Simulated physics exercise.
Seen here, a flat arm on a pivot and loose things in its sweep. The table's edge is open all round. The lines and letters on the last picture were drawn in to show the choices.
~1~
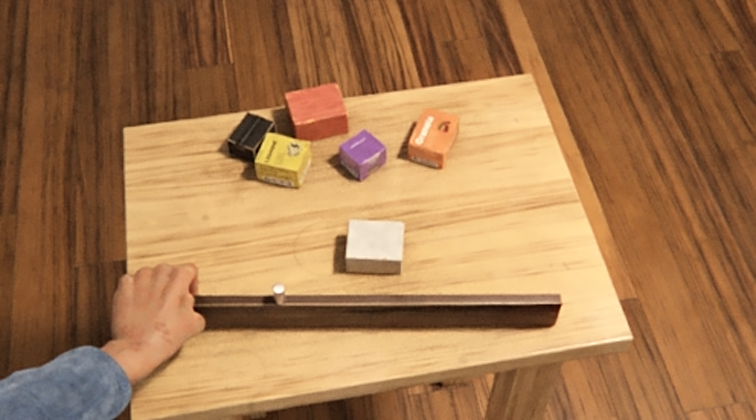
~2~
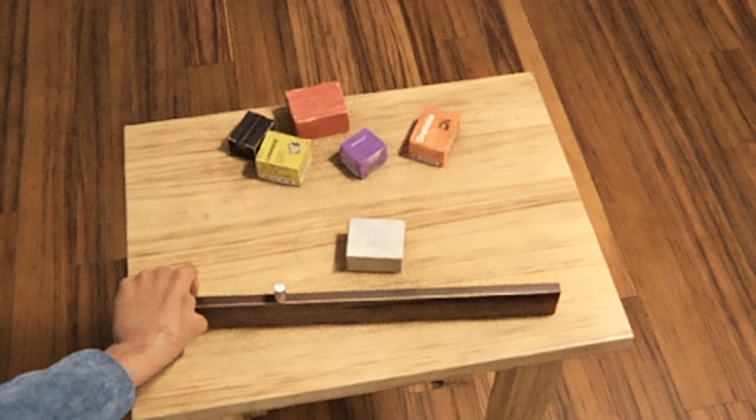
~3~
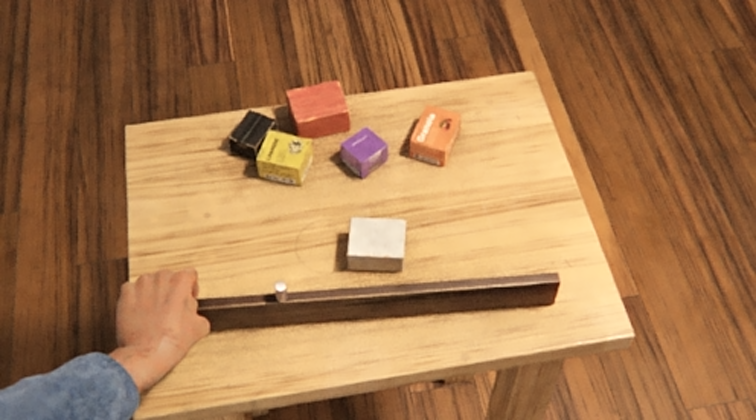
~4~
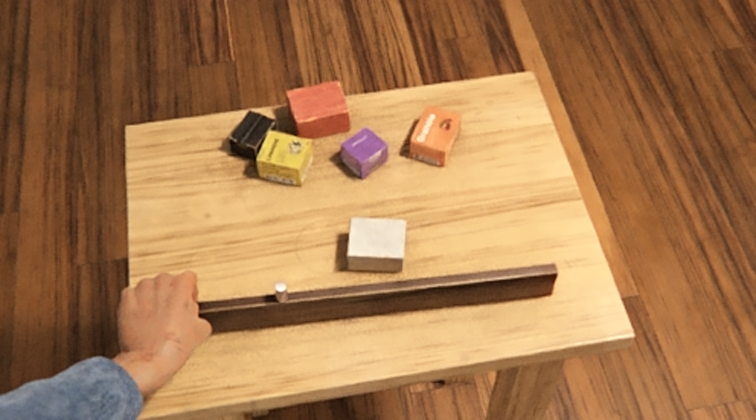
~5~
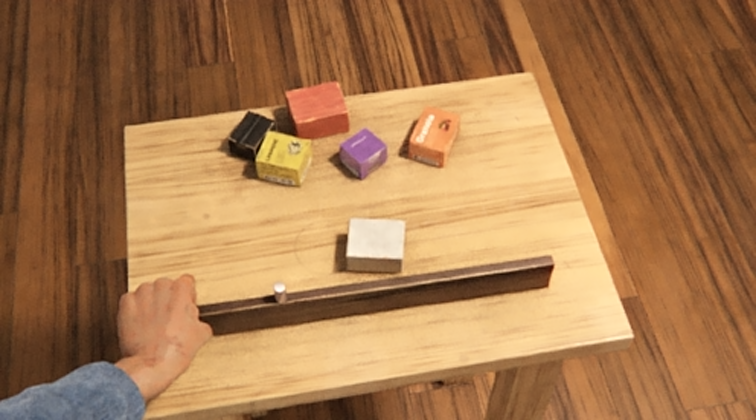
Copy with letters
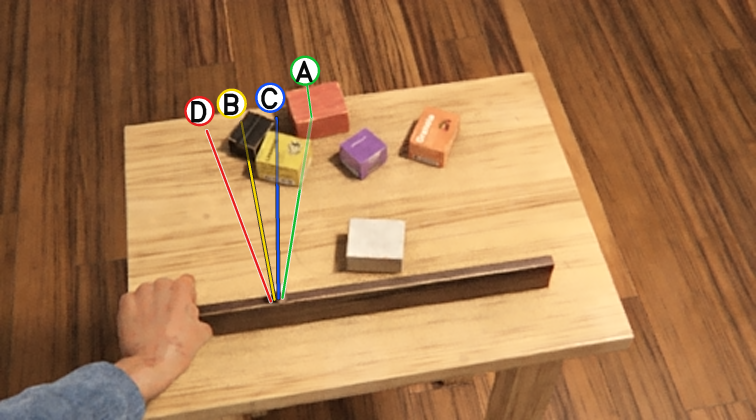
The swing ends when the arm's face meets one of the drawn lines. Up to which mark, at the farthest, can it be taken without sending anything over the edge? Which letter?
No farther than A.
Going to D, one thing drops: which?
The red block.
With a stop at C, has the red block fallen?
Yes.
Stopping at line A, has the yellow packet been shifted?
Yes.
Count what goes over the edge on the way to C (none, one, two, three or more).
In all, one.
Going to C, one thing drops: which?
It is the red block.
On the marked copy, A at (298, 201); B at (257, 205); C at (277, 202); D at (237, 211).
With A. Early on, arm (396, 225); white block (362, 232); red block (318, 112).
Further on, arm (345, 192); orange packet (409, 112); purple packet (353, 151).
At the end, arm (300, 182); red block (287, 99); black box (237, 133); nothing has fallen.
As for the rest, B drops the red block; C drops the red block; D drops the red block.
